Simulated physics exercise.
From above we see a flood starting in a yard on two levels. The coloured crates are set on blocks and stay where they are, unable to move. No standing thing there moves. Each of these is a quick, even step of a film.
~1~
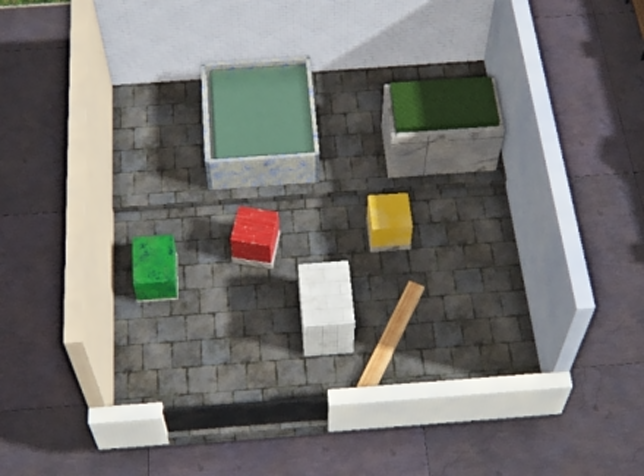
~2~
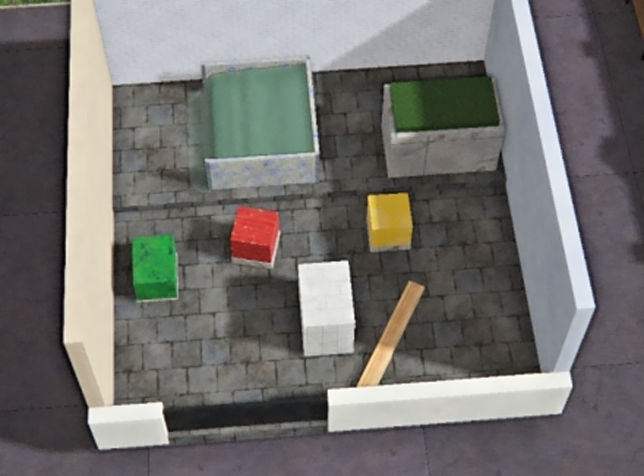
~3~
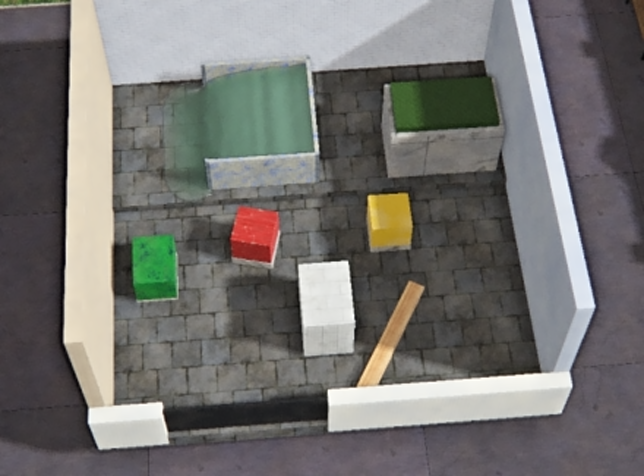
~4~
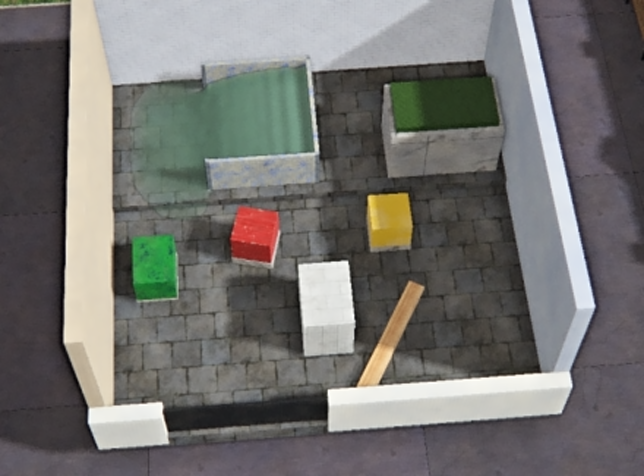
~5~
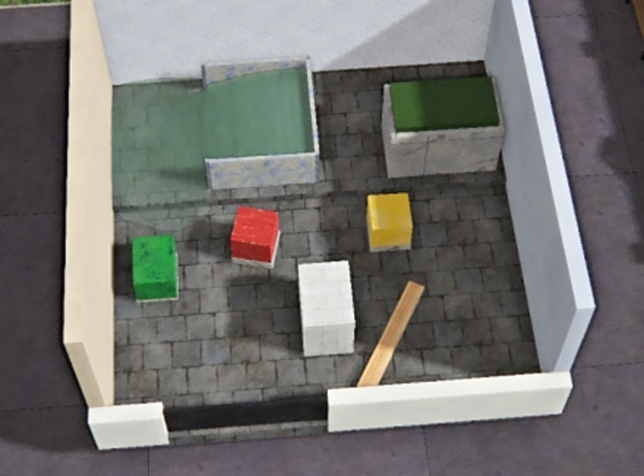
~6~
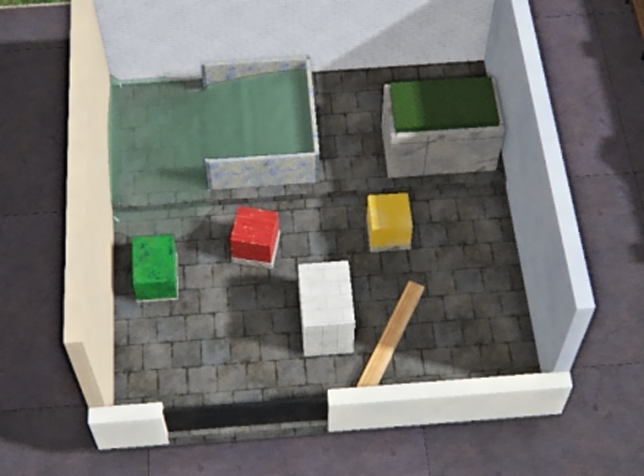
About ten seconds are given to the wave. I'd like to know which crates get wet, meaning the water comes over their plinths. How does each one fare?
The yellow crate does not get wet. The green crate does get wet. The red crate does get wet.
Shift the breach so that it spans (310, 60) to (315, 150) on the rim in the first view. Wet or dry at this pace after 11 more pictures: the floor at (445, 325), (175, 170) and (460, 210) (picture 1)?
Taking them in turn, I get left untouched, then left untouched, then sodden.
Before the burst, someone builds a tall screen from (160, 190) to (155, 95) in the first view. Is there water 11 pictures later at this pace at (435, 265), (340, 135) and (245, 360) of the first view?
The first point comes out unwetted, the next unwetted, the last inundated.
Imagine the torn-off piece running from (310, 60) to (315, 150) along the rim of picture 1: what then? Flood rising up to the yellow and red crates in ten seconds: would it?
The yellow one is reached; the red one is not reached.
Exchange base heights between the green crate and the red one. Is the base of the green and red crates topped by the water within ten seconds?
In that case the green crate is swamped, and the red crate is swamped.
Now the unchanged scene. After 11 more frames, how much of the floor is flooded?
About 25 %.
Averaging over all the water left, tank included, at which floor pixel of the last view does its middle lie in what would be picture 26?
Estimate: (200, 199).
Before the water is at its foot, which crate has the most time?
The yellow crate comes last.
A moment on, water covers 15 % of the floor; the yellow crate not reached, the green crate water round its plinth, the red crate not reached.
Next, water covers 25 % of the floor; the yellow crate not reached, the green crate water round its plinth, the red crate water round its plinth.
Then, water covers 50 % of the floor; the yellow crate water round its plinth, the green crate water round its plinth, the red crate water round its plinth.
Later, water covers 80 % of the floor; the yellow crate water round its plinth, the green crate water round its plinth, the red crate water round its plinth.
In the end, water covers 90 % of the floor; the yellow crate stayed above the water, the green crate was topped, the red crate was topped.
